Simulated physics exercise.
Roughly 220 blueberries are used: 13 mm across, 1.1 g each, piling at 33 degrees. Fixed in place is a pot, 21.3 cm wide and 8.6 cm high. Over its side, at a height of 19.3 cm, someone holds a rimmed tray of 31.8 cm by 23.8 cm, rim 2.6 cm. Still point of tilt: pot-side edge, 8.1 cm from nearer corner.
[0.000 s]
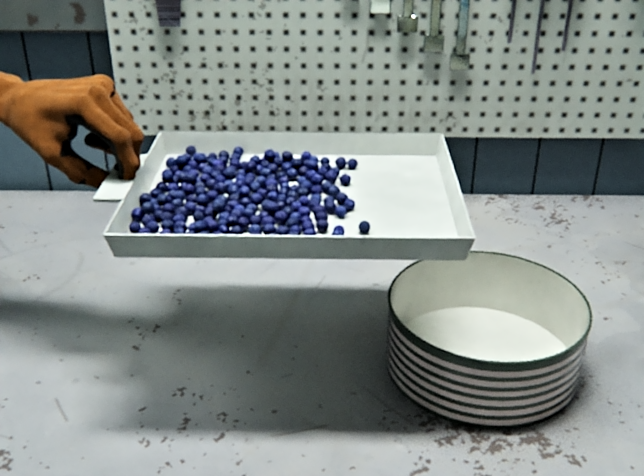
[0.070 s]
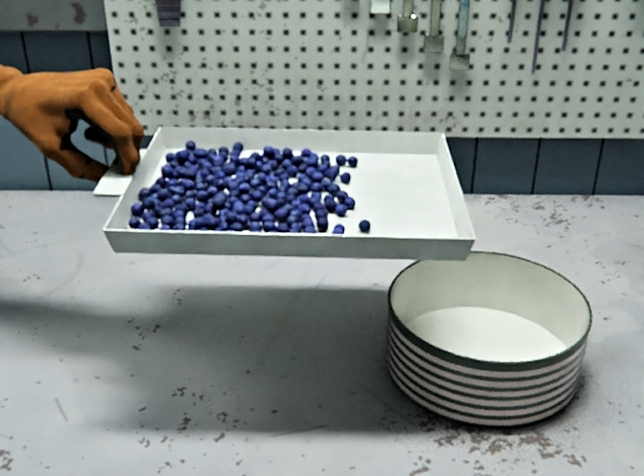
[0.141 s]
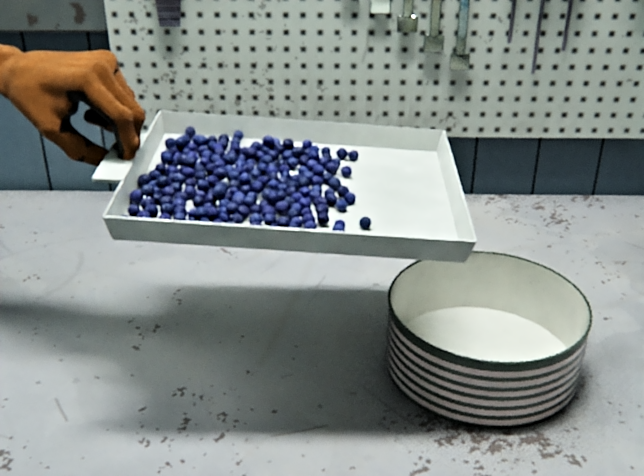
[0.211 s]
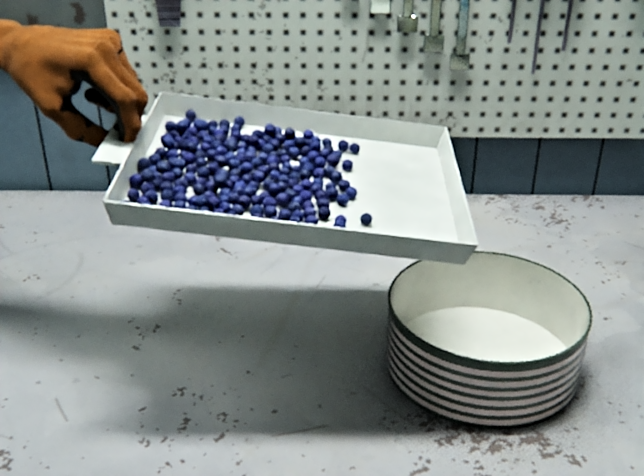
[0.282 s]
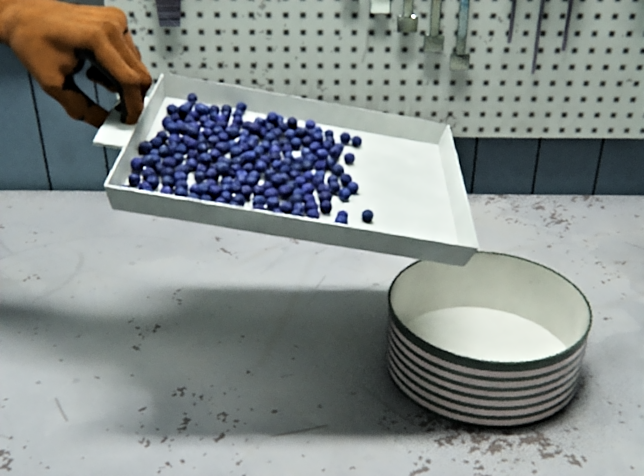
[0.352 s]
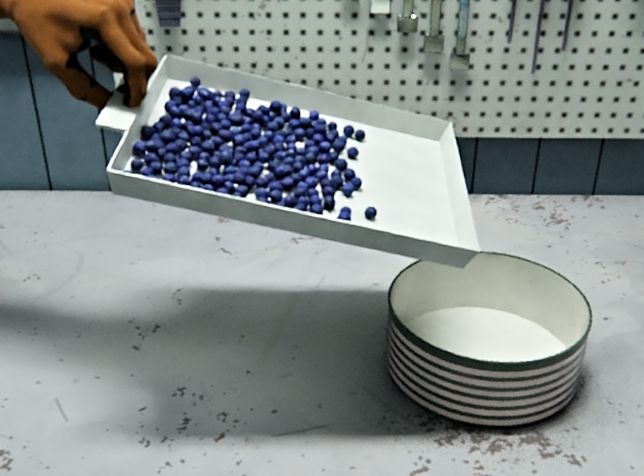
A shallow white tray of dark blue berries, gripped at its left end by a hand, starts out level above a grey, speckled worktop, seen from slightly above by a still camera. A round white pot with dark stripes sits below its right end, with a white pegboard and hanging tools behind. The hand raises the left end steadily, slanting the tray down rightward, while the berries stay clustered toward the left.
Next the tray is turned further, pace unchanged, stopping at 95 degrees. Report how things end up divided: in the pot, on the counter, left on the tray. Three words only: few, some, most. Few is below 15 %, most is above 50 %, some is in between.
Pot - most, counter - some, tray - few.
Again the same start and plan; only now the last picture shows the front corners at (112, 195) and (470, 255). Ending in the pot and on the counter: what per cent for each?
Pot 35 % / counter 65 %.
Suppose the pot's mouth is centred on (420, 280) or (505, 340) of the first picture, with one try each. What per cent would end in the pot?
Spot one: Some 5 per cent; spot two: Some 100 per cent.
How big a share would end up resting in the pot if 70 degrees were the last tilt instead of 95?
5 %.
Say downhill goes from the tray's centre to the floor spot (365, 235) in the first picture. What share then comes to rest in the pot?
Some 40 per cent.
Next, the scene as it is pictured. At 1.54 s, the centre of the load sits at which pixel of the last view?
(448, 184), roughly.
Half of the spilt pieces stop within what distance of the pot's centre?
I'd say close to 20 centimetres.
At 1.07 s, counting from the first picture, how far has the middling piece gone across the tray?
About 13 cm.
After 1.07 s, tilt 53 degrees; the tray holds 100 %, the pot 0 %.
Then, at 1.54 s, tilt 77 degrees; the tray holds 90 %, the pot 5 %.
After 2.09 s, tilt 95 degrees; the tray holds 15 %, the pot 40 %.
At rest (3.1 s), pot 60 %, counter 40 %, tray 0 %.
